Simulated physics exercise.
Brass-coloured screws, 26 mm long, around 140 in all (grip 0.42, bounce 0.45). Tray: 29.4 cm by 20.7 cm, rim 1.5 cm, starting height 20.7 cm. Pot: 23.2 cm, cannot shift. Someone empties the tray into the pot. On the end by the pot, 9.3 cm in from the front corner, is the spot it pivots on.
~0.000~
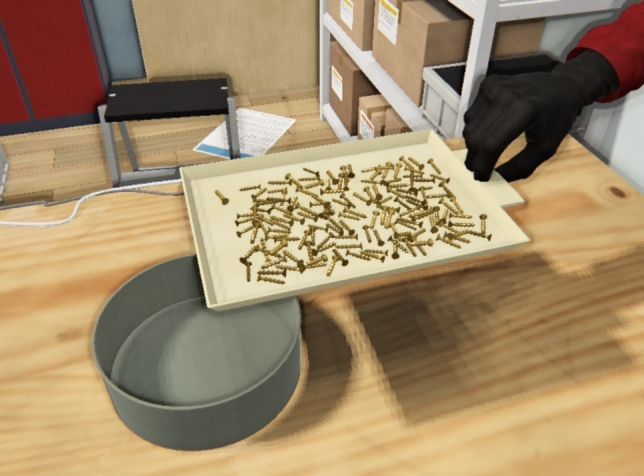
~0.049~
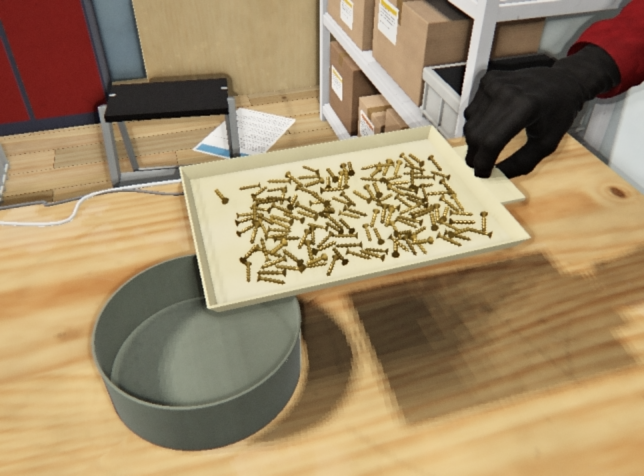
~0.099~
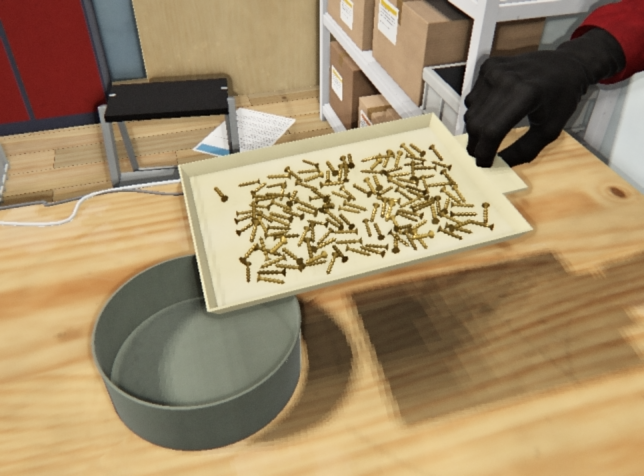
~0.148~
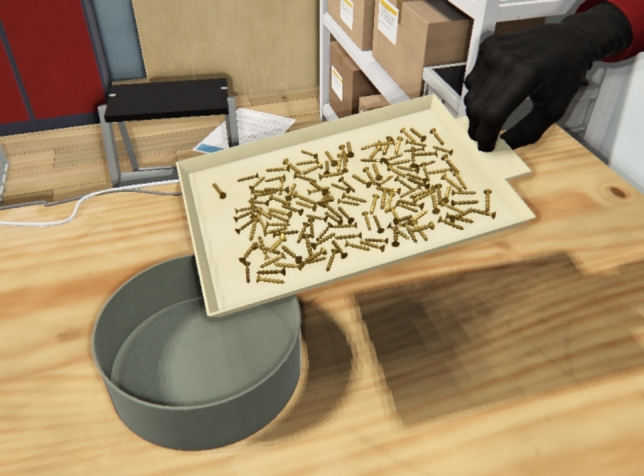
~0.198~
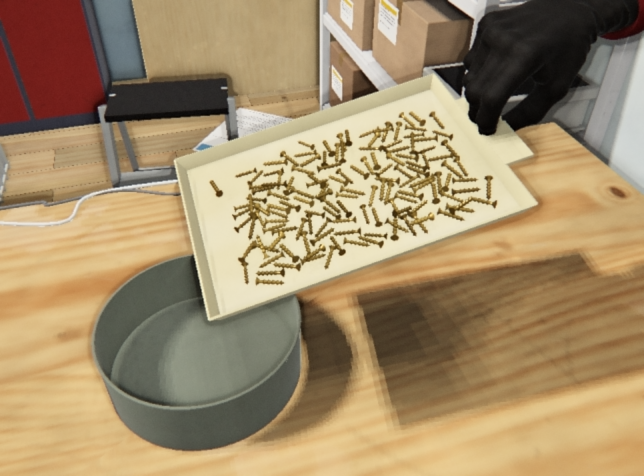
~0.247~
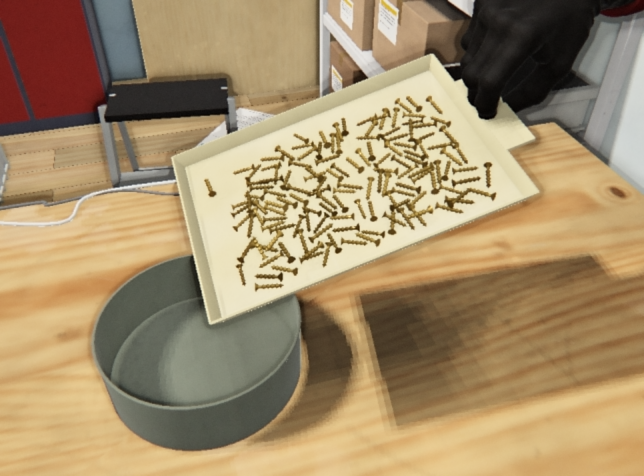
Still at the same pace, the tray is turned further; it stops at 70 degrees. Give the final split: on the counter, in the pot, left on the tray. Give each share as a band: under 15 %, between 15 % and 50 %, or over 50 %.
At the end, counter: The main mass; pot: A noticeable amount; tray: Only a little.
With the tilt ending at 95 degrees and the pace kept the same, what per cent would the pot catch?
The pot would get around 40 per cent.
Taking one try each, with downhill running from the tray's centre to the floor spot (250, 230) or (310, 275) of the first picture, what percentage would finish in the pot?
Some 75 and 30 per cent.
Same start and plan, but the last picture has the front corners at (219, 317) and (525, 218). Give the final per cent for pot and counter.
Final per cent - pot 30, counter 70.
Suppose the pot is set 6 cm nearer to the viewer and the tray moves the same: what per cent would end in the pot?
Near 100 per cent in that case.
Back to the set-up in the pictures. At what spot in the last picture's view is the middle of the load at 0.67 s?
I'd put it close to (226, 307).
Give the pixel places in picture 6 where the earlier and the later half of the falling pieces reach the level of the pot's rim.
Around (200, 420), then around (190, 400).
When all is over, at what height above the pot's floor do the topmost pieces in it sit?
It reaches roughly 1.5 cm.
After 0.50 s, tilt 45 degrees; the tray holds 100 %, the pot 0 %.
Then, at 0.67 s, tilt 62 degrees; the tray holds 70 %, the pot 0 %.
Then, at 0.96 s, tilt 70 degrees; the tray holds 0 %, the pot 40 %.
At rest (2.5 s), counter 60 %, pot 40 %, tray 0 %.
